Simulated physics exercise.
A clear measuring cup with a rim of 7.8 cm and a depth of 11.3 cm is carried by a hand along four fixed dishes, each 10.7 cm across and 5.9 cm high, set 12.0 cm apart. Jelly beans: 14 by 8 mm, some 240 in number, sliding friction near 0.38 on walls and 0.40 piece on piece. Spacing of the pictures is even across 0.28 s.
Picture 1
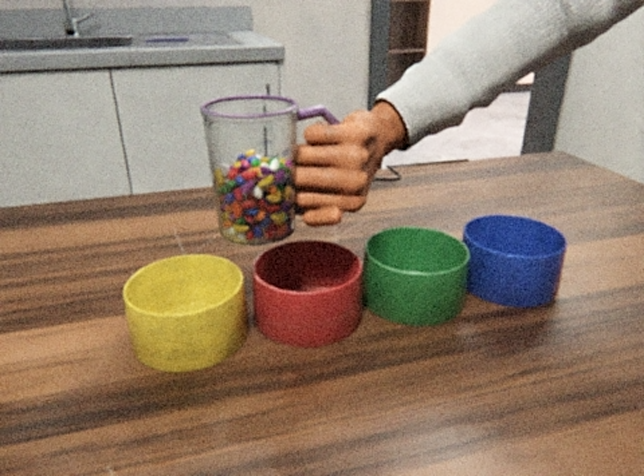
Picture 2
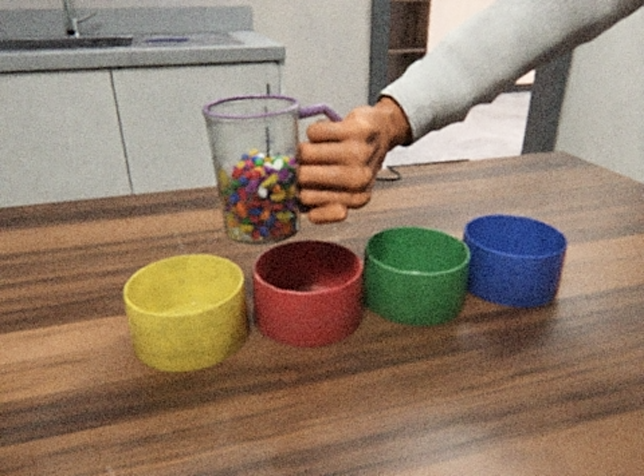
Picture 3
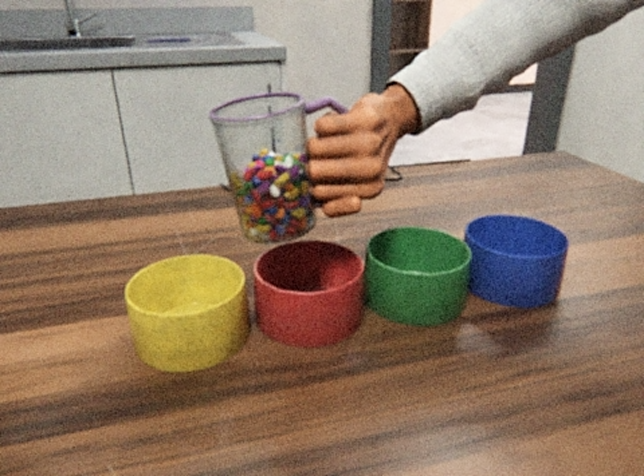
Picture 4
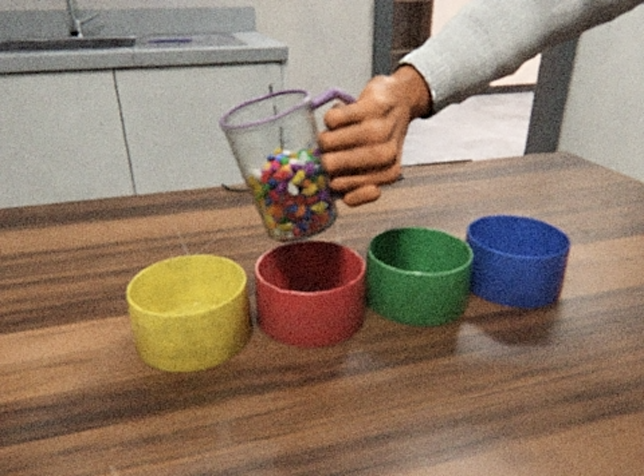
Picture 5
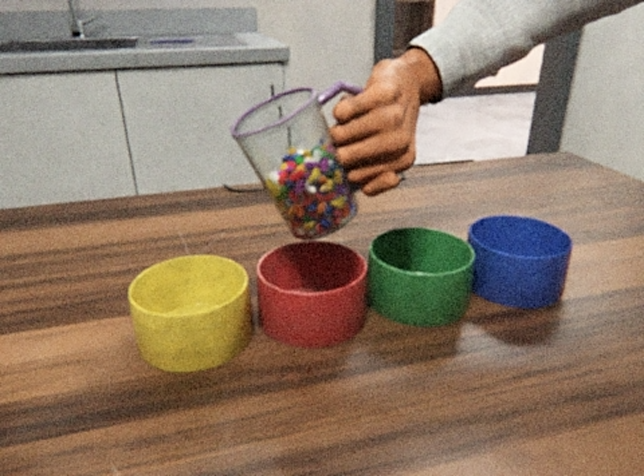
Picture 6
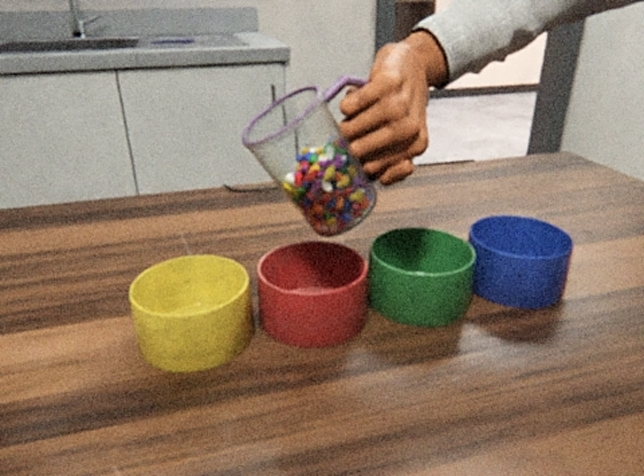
In a kitchen, a hand moving a clear cup of colourful jelly beans rightward above four coloured dishes, tilting it left.
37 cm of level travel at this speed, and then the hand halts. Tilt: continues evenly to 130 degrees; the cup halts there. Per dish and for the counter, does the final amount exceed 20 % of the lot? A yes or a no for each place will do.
Red - no; blue - no; green - yes; yellow - no; counter - no.
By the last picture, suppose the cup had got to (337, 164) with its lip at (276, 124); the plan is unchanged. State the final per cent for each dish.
In the end red holds 0, blue holds 100, green holds 0, yellow holds 0.
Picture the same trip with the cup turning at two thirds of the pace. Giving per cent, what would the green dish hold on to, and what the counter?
Result: Green dish 10, counter 10.
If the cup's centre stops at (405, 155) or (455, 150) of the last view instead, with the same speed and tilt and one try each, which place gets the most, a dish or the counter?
Red; green.
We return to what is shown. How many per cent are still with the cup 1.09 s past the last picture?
Somewhere close to 0 percent.
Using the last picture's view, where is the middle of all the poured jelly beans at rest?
About (425, 279).
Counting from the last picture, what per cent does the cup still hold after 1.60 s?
Some 0 per cent of the load.
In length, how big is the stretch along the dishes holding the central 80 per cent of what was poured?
It spans roughly 6 centimetres along the row.
Then, 0.65 s after the last picture, tilt 124 degrees; cup holds 85 %, green 10 %.
Then, 1.09 s after the last picture, tilt 130 degrees; cup holds 0 %, green 100 %.
Then, 1.60 s after the last picture, tilt 130 degrees; cup holds 0 %, green 100 %.
In the end, red 0 %, blue 0 %, green 100 %, yellow 0 %, counter 0 %.
